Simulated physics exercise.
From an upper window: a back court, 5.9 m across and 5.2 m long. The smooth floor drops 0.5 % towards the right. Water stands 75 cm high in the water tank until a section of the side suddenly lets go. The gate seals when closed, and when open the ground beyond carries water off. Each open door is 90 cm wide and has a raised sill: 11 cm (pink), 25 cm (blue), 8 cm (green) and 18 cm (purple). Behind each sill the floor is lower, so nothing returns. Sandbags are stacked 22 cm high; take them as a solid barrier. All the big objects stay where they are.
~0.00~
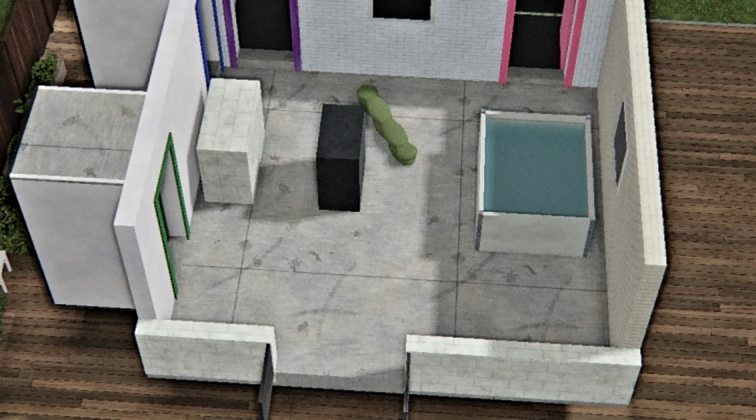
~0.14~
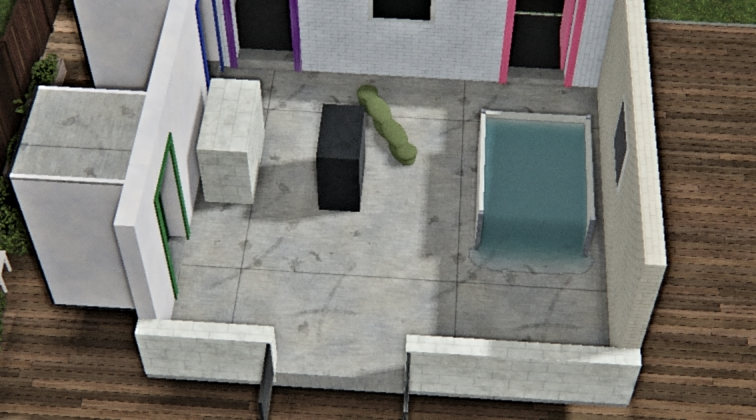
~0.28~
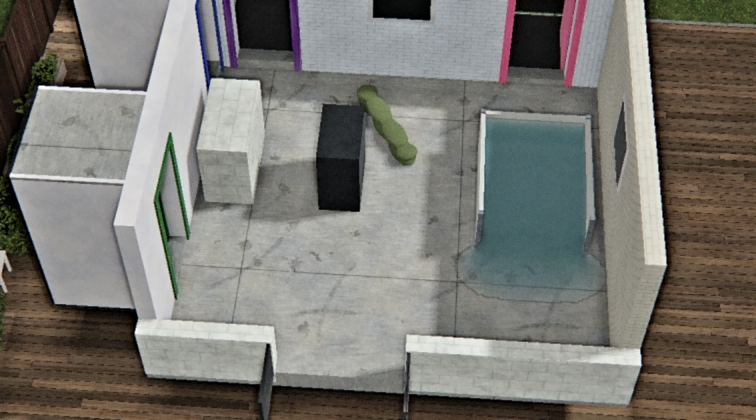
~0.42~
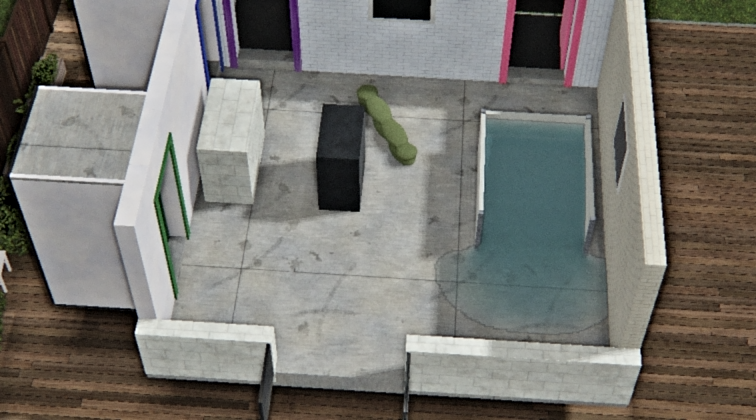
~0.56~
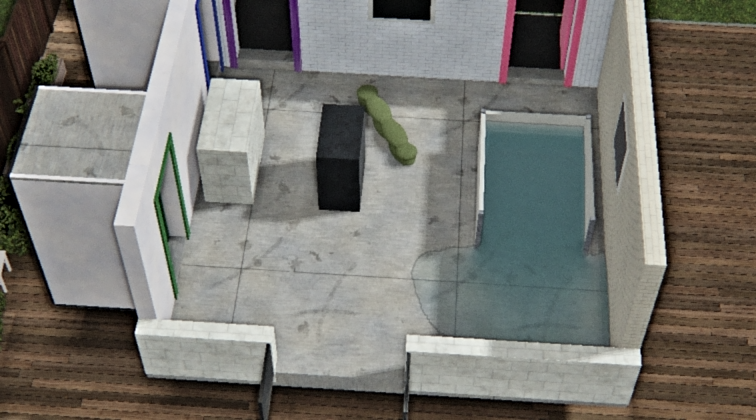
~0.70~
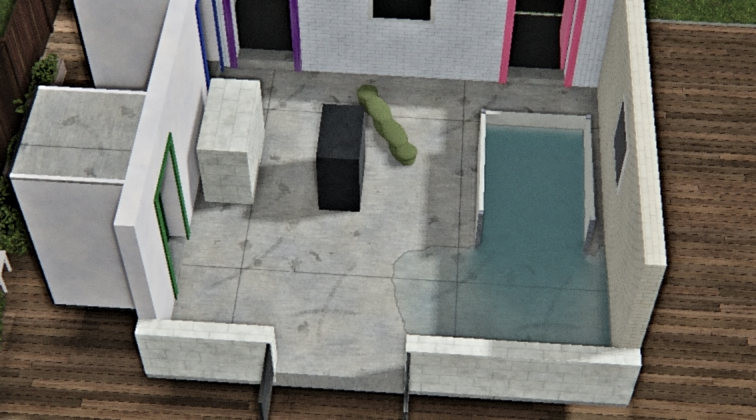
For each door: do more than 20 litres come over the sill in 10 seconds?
The water let in: At the pink door it stays under the limit; at the blue door it does not reach the limit; at the green door it passes the limit; at the purple door it stays under the limit.
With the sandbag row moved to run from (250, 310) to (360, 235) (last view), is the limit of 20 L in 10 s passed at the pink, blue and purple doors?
Then: Pink below, blue below, purple under.
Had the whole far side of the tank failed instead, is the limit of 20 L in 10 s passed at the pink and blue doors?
Then: Pink above, blue below.
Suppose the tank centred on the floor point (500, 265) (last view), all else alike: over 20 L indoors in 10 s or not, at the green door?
Against that limit: Green past it.
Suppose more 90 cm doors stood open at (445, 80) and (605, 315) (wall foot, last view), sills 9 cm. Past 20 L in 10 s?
In turn: Below, over.
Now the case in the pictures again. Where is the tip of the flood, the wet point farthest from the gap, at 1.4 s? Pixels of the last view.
Near (342, 360).
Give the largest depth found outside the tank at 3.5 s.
About 22 cm.
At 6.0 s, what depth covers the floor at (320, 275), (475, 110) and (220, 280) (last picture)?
About 4, 2 and 12 cm.
After 1.4 s water covers 20 % of the floor and is deepest (54 cm) near (602, 377); pink door not reached, blue door not reached, green door not reached, purple door not reached.
After 2.2 s water covers 30 % of the floor and is deepest (36 cm) near (561, 375); pink door not reached, blue door not reached, green door not reached, purple door not reached.
After 3.5 s water covers 55 % of the floor and is deepest (22 cm) near (171, 326); pink door not reached, blue door not reached, green door 17 cm at the sill, 4 L in, purple door not reached.
After 6.0 s water covers 85 % of the floor and is deepest (14 cm) near (175, 304); pink door 5 cm at the sill, 0 L in, blue door 3 cm at the sill, 0 L in, green door 13 cm at the sill, 62 L in, purple door 7 cm at the sill, 0 L in.
After 10.0 s water covers 95 % of the floor and is deepest (10 cm) near (235, 128); pink door 4 cm at the sill, 0 L in, blue door 8 cm at the sill, 0 L in, green door 4 cm at the sill, 72 L in, purple door 7 cm at the sill, 0 L in.
